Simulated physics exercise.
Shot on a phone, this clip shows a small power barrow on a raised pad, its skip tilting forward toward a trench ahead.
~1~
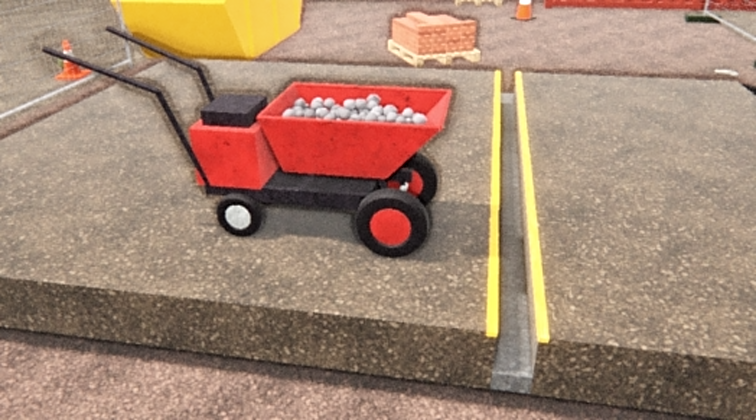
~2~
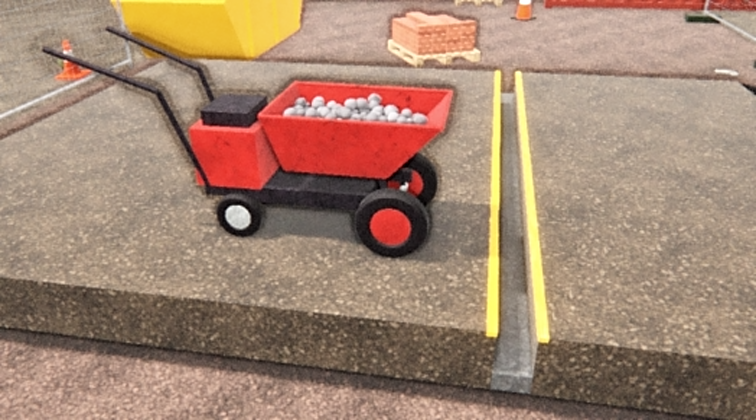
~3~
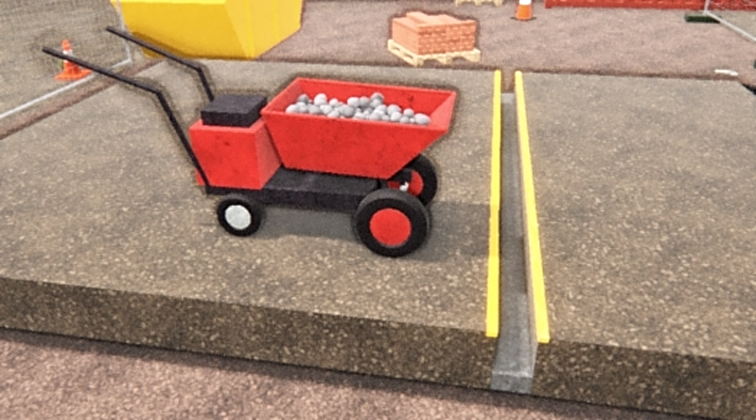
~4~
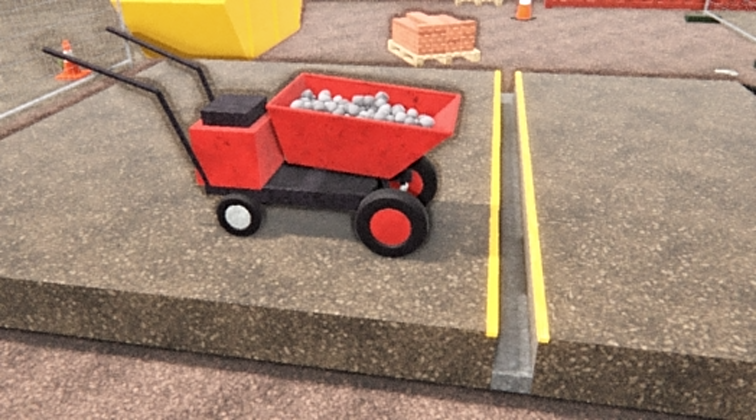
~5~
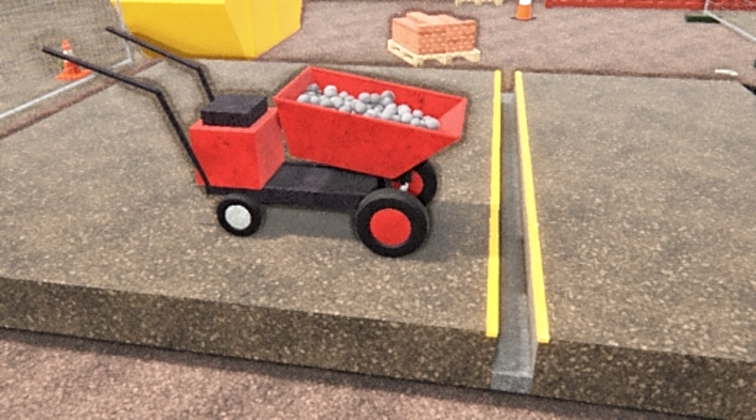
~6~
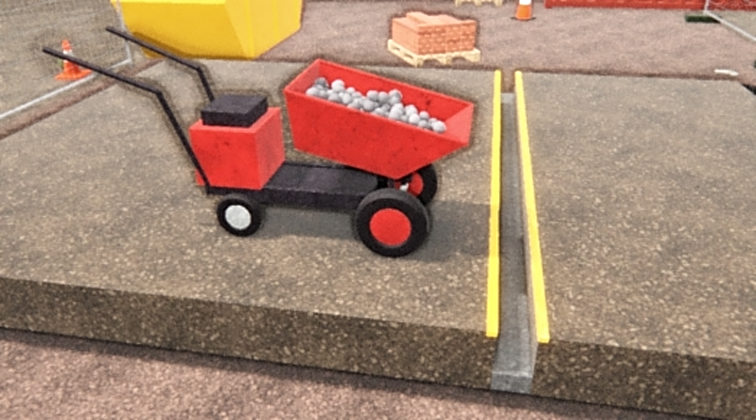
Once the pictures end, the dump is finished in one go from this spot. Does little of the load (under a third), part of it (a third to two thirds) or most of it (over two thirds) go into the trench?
Part of it goes into the trench.
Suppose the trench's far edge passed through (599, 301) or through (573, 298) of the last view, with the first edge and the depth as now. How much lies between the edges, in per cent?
100 %, then 90 %.
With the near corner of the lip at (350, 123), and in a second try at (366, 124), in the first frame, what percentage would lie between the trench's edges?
About 40 per cent, then about 50 per cent.
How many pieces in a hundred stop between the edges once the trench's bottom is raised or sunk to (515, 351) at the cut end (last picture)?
Around 40 per cent.
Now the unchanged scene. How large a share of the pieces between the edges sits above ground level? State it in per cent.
I'd put it near 0 per cent.
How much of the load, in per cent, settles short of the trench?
Share of load: Near 0 %.
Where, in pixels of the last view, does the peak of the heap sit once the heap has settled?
Roughly (565, 226).
Just after the last frame, skip tipped well over; every one in the skip.
A moment on, skip tipped steeply; the larger part in the skip; about a tenth in or heaped over the trench; about a tenth beyond it; just a few falling.
Further on, skip tipped right over; just a few in the skip; roughly half in or heaped over the trench; roughly half beyond it.
When it is over, skip tipped right over; roughly half in or heaped over the trench; roughly half beyond it.
